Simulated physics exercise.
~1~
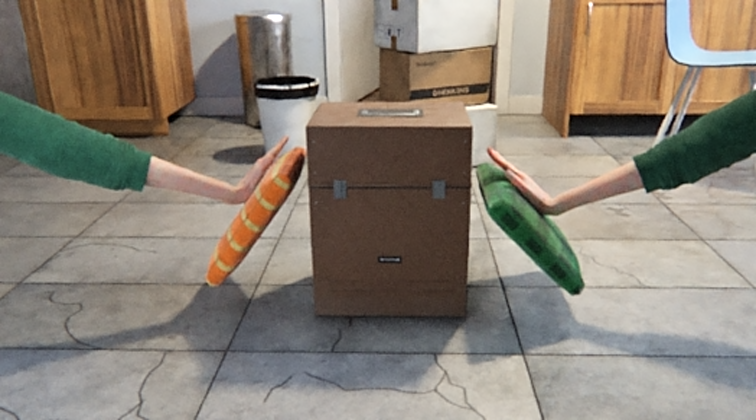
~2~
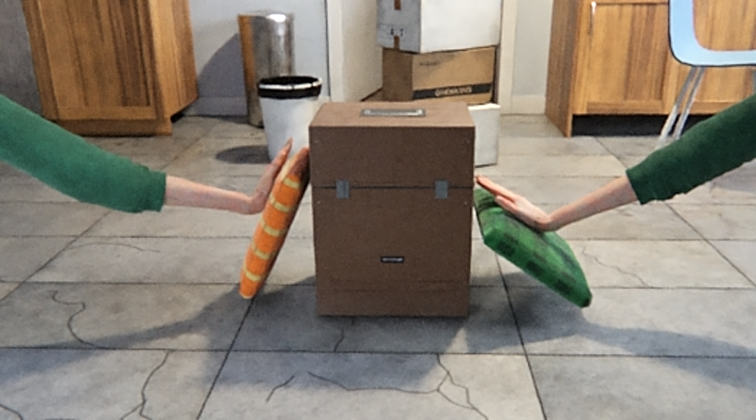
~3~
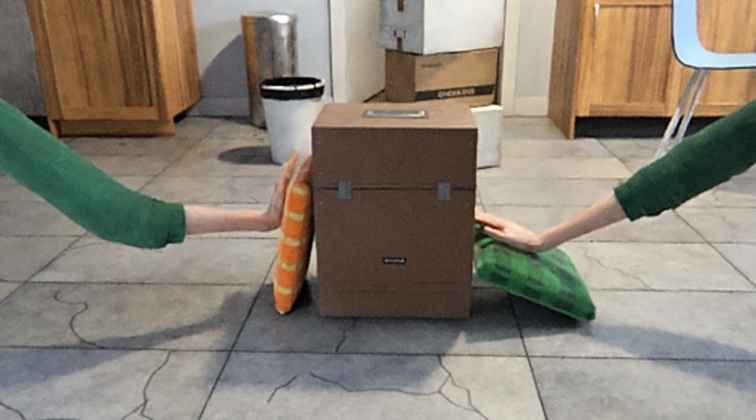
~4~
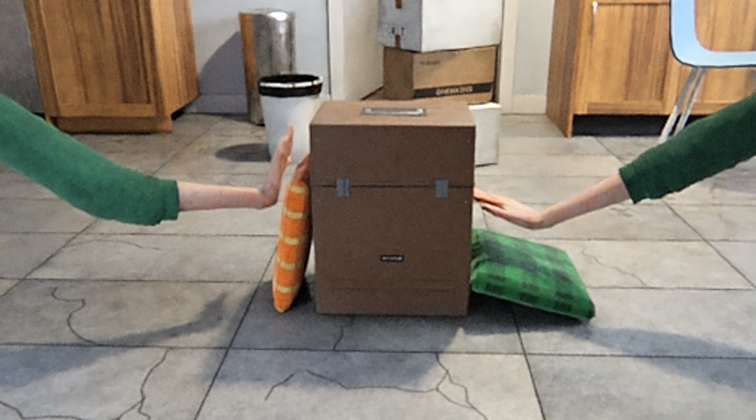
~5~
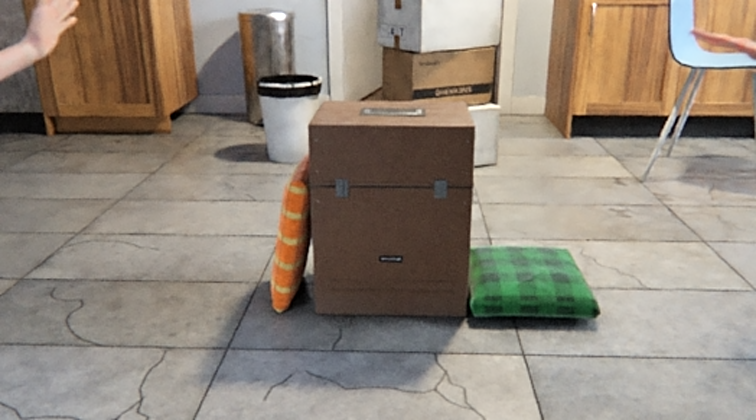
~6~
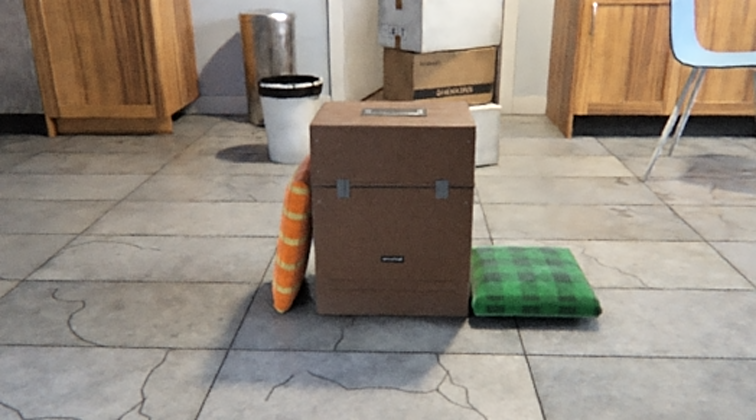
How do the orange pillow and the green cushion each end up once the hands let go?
The orange pillow keeps leaning against the left side of the brown chest. The green cushion slumps down and lies flat on the floor to the right.
